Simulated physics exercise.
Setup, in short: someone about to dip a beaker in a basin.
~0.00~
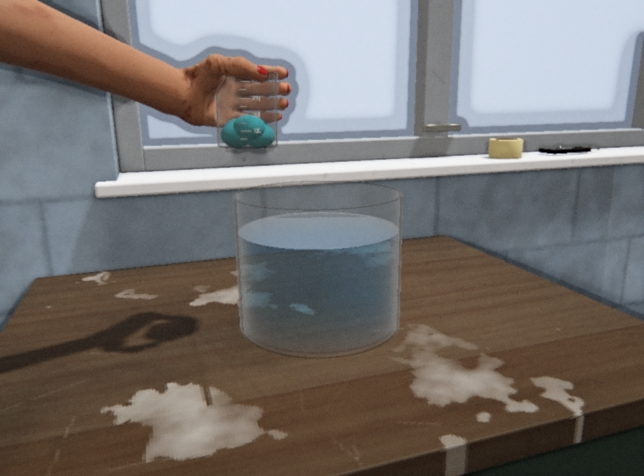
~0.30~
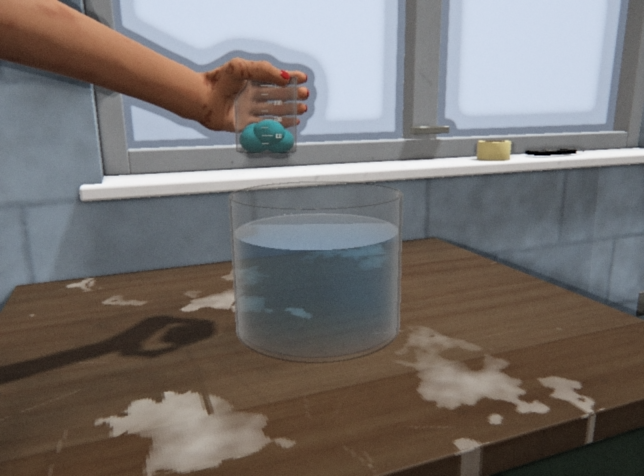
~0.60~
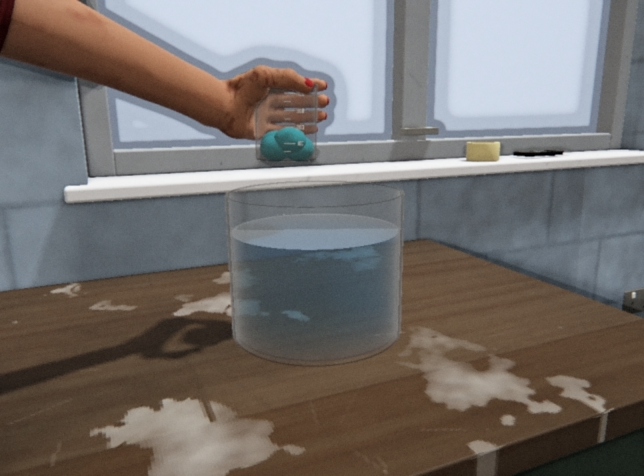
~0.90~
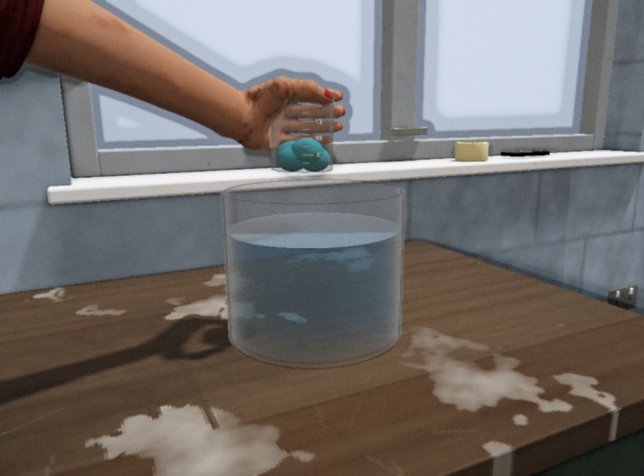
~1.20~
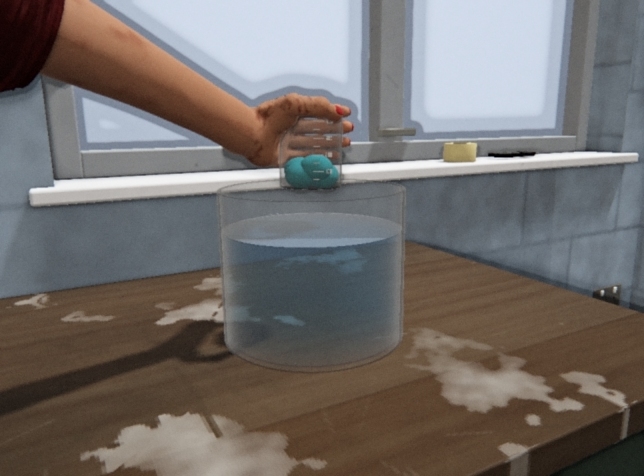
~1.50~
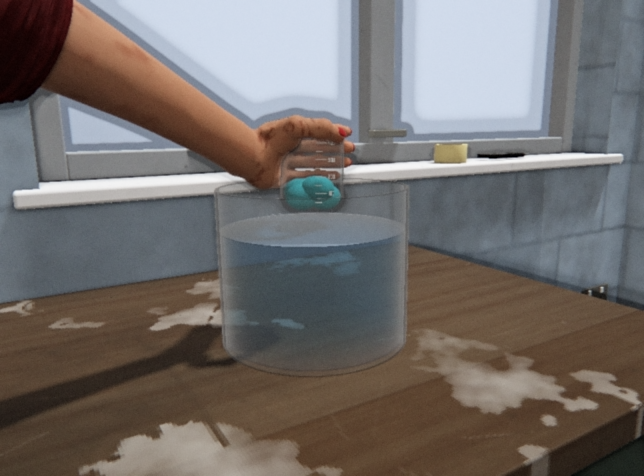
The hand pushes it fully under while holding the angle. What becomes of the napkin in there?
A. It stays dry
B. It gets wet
The answer is B.
After 2.0 s, the beaker enters the water.
After 2.6 s, water pours in as the air escapes.
After 4.0 s, the beaker is under, flooded, and the napkin is wet.
